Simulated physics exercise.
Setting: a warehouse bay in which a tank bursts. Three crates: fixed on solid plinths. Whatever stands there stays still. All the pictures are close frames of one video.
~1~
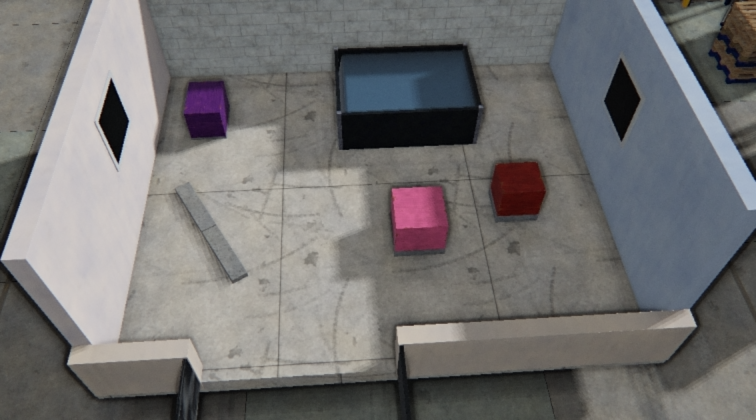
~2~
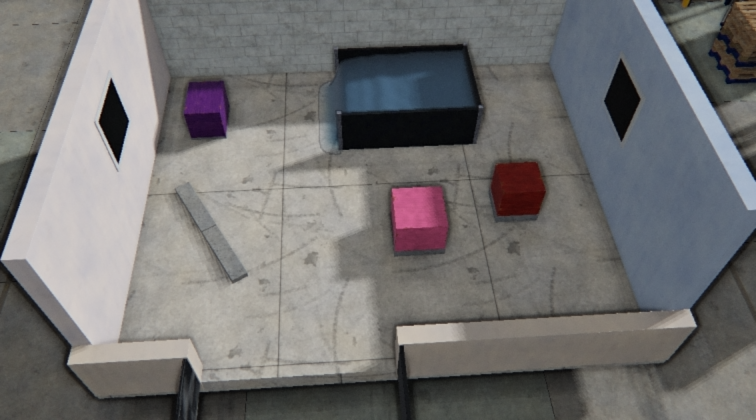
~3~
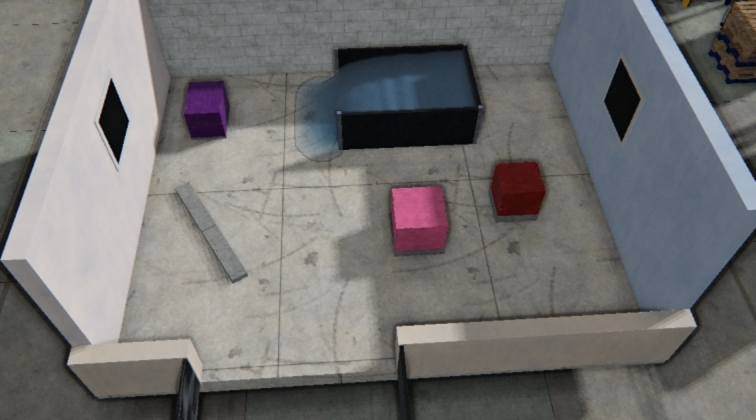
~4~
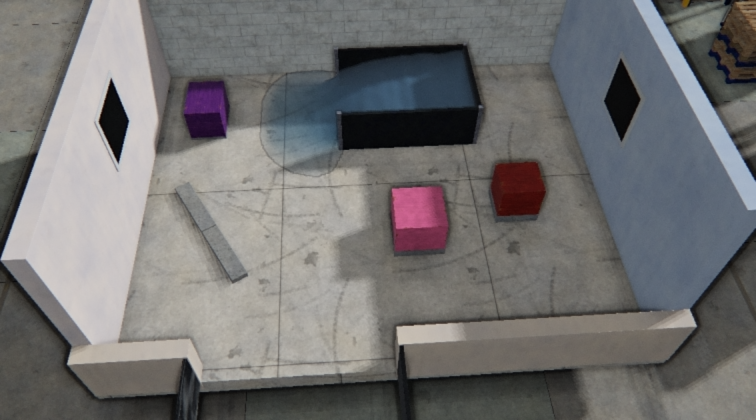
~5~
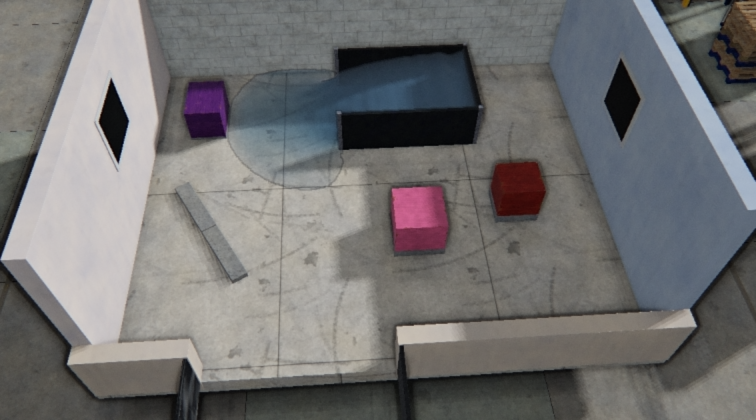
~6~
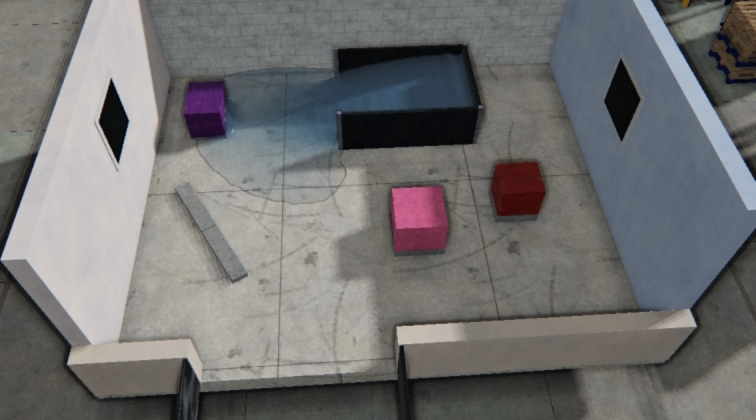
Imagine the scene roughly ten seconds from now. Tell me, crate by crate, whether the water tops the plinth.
Red crate: No, it does not. Pink crate: No, it does not. Purple crate: Yes, it does.
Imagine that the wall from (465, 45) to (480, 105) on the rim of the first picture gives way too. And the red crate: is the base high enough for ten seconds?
Red is reached.
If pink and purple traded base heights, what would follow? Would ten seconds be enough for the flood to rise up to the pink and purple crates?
I'd say the pink crate gets swamped and the purple crate gets swamped.
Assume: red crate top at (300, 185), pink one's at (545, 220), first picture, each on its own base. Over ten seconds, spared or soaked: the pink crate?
The pink crate simply stays high and dry.
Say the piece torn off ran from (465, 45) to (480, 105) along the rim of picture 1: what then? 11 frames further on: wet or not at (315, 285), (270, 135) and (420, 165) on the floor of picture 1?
Read off point by point, the answer is not soaked, not soaked, not soaked.
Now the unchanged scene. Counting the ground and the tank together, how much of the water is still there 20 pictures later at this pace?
Estimate: Near 100 %.
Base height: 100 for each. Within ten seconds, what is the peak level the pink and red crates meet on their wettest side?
70 and 40 per cent, roughly.
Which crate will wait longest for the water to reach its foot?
Should be the red one.
A moment on, water covers 25 % of the floor; the red crate not reached, the pink crate not reached, the purple crate water round its plinth.
Next, water covers 30 % of the floor; the red crate not reached, the pink crate not reached, the purple crate water round its plinth.
Then, water covers 45 % of the floor; the red crate not reached, the pink crate not reached, the purple crate water round its plinth.
Later, water covers 70 % of the floor; the red crate not reached, the pink crate water round its plinth, the purple crate water round its plinth.
In the end, water covers 90 % of the floor; the red crate stayed above the water, the pink crate stayed above the water, the purple crate was topped.
